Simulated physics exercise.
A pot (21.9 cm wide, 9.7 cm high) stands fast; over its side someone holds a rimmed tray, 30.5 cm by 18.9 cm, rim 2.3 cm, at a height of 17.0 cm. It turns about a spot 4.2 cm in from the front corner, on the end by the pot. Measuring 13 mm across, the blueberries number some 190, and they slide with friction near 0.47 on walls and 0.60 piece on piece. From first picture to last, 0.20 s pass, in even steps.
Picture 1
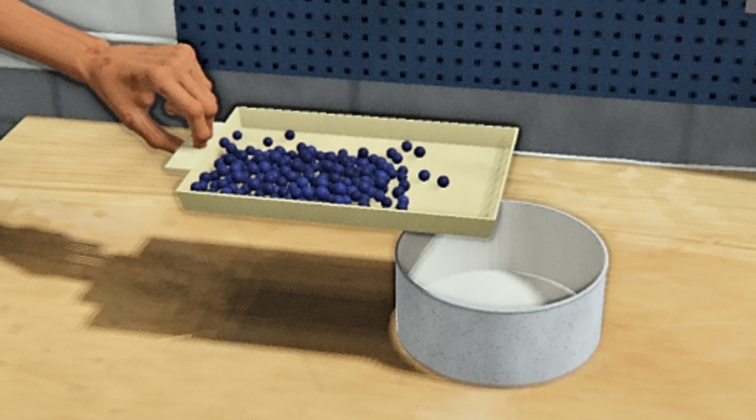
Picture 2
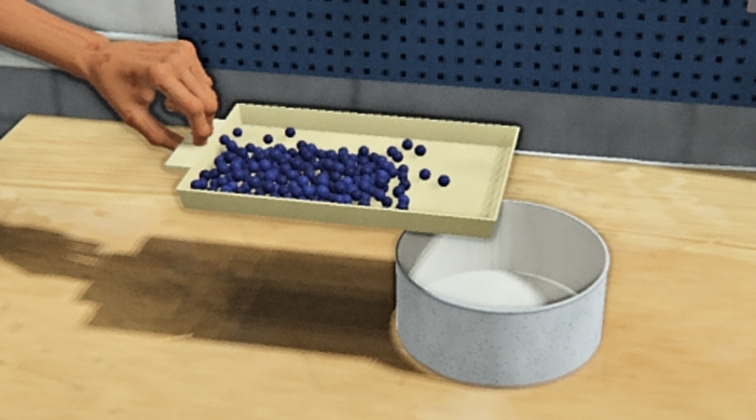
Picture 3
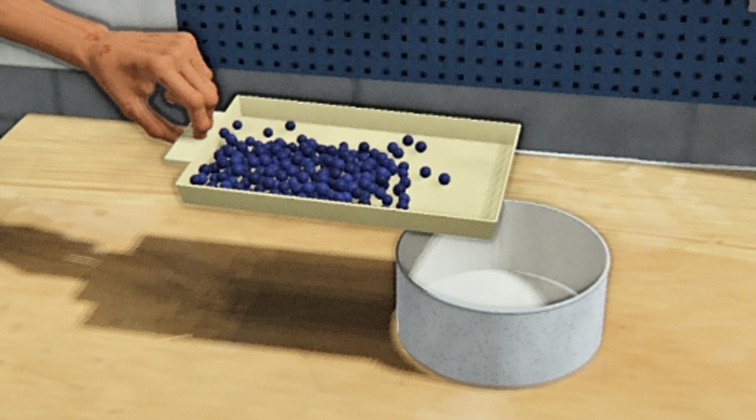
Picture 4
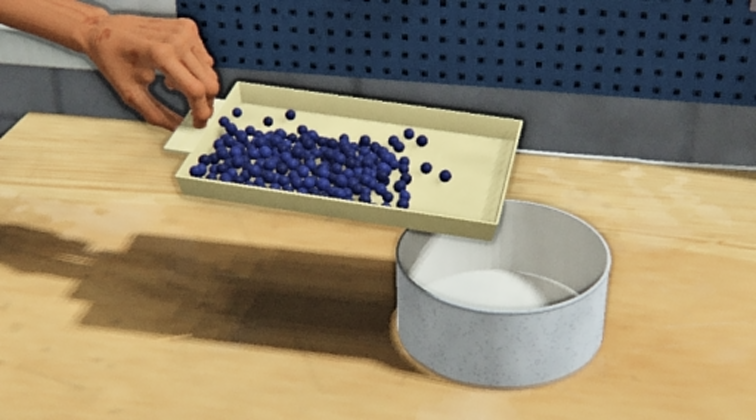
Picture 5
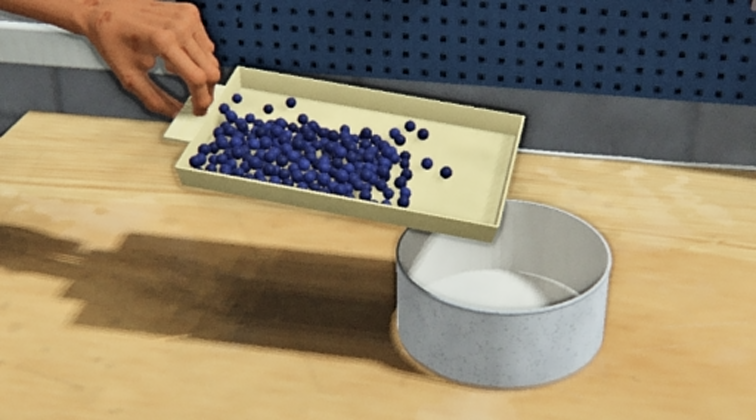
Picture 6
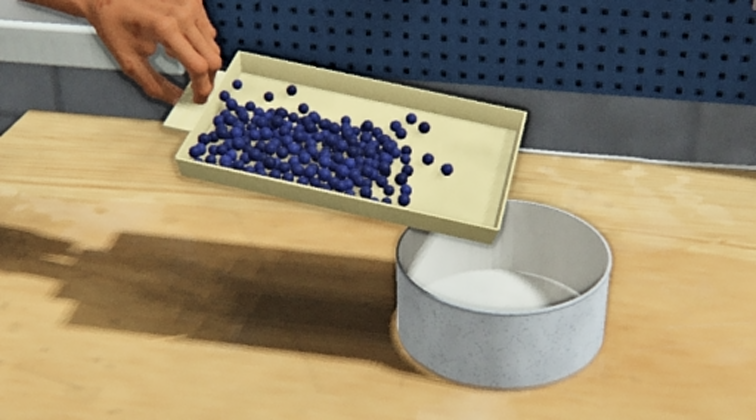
Cream rimmed tray of blueberries tilting gradually as a hand raises its left end, its right end above a round grey pot.
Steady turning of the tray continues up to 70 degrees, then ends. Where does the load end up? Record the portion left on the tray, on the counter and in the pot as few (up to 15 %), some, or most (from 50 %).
Result. Tray: Most; counter: Some; pot: Few.
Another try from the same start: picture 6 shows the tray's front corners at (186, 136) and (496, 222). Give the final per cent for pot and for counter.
Pot 20, counter 35.
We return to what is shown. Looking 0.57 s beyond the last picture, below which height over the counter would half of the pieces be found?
Around 26 cm up.
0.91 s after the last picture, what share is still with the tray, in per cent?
Around 80 percent.
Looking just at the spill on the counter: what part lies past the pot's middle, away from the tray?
Some 80 per cent of the spill lies beyond the centre.
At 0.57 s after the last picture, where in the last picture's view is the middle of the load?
Approximately (406, 153) in the last view.
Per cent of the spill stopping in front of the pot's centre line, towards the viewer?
Estimate: Close to 100 per cent of the pieces.
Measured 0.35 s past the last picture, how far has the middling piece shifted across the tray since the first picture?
Roughly 3 cm.
Then, 0.35 s after the last picture, tilt 41 degrees; the tray holds 100 %, the pot 0 %.
Then, 0.57 s after the last picture, tilt 59 degrees; the tray holds 100 %, the pot 0 %.
Then, 0.91 s after the last picture, tilt 70 degrees; the tray holds 80 %, the pot 0 %.
In the end, tray 70 %, counter 25 %, pot 5 %.
